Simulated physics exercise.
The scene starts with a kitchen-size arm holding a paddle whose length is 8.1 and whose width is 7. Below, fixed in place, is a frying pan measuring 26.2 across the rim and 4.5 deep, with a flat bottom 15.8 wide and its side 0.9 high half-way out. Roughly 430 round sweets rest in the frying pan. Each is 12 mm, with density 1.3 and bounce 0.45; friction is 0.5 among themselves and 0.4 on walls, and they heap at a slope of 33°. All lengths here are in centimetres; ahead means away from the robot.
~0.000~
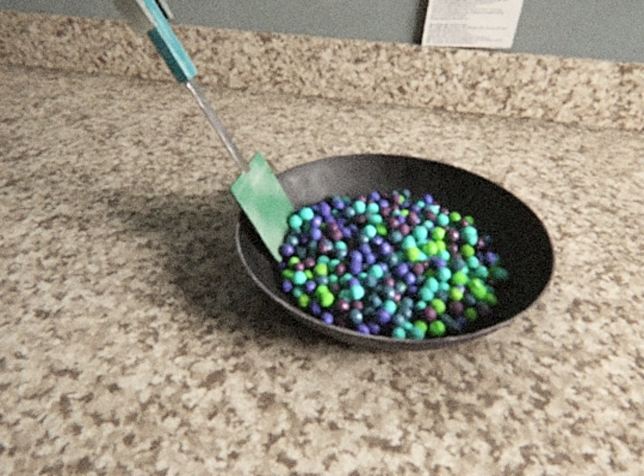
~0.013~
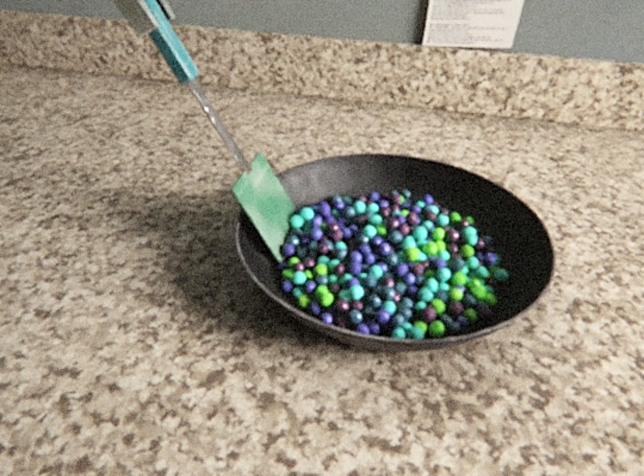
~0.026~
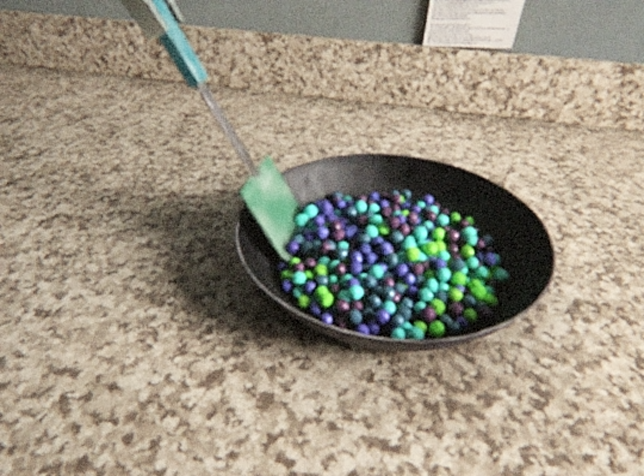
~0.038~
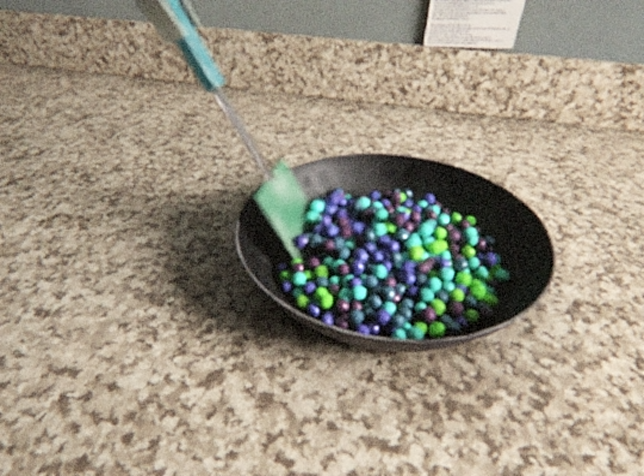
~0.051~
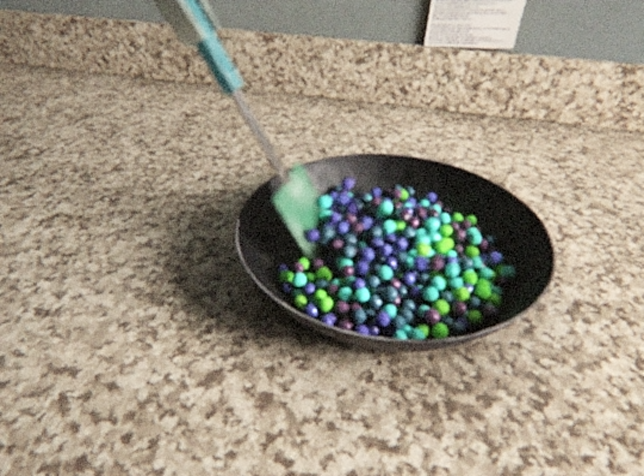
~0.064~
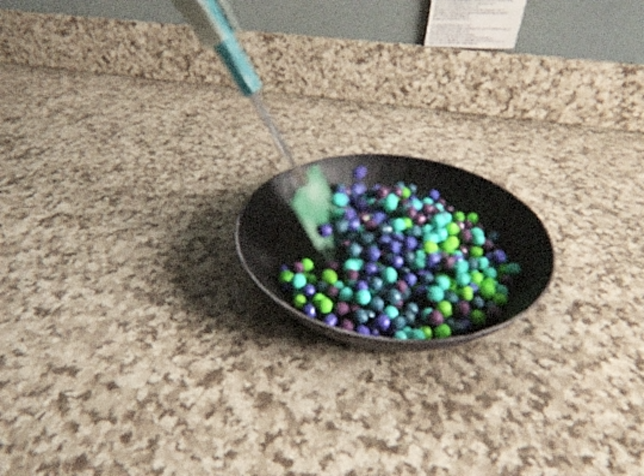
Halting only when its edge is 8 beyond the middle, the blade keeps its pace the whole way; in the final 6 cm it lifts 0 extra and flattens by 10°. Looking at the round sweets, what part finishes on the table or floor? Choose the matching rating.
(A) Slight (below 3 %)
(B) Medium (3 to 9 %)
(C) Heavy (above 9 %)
(C) Heavy (above 9 %).
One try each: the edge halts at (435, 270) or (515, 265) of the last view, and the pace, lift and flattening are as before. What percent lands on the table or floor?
Estimates, in order: 0 % and 35 %.
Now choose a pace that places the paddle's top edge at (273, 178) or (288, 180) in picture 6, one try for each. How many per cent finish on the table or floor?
Estimates: Near 5 %, near 10 %.
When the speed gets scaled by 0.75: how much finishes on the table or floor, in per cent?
The share would be near 5 in a hundred.
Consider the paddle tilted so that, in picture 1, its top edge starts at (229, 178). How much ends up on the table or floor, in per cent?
I'd estimate close to 10 per cent.
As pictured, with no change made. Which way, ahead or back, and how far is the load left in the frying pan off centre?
Ahead of centre, roughly 4.0 centimetres.
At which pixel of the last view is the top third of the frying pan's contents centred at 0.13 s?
It is centred close to (445, 240).
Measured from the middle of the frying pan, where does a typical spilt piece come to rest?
I'd say some 22 centimetres, give or take.
After 0.10 s, sloping 61°, highest piece 8 above the table; 427 in the frying pan.
After 0.13 s, sloping 58°, highest piece 9 above the table; 427 in the frying pan.
After 0.34 s, sloping 51°, highest piece 6 above the table; 374 in the frying pan, 48 on the table or floor, 5 on the blade or in flight.
After 1.39 s, sloping 51°, highest piece 5 above the table; 373 in the frying pan, 54 on the table or floor.
At rest, 373 in the frying pan, 54 on the table or floor. That is 13 % on the table or floor.
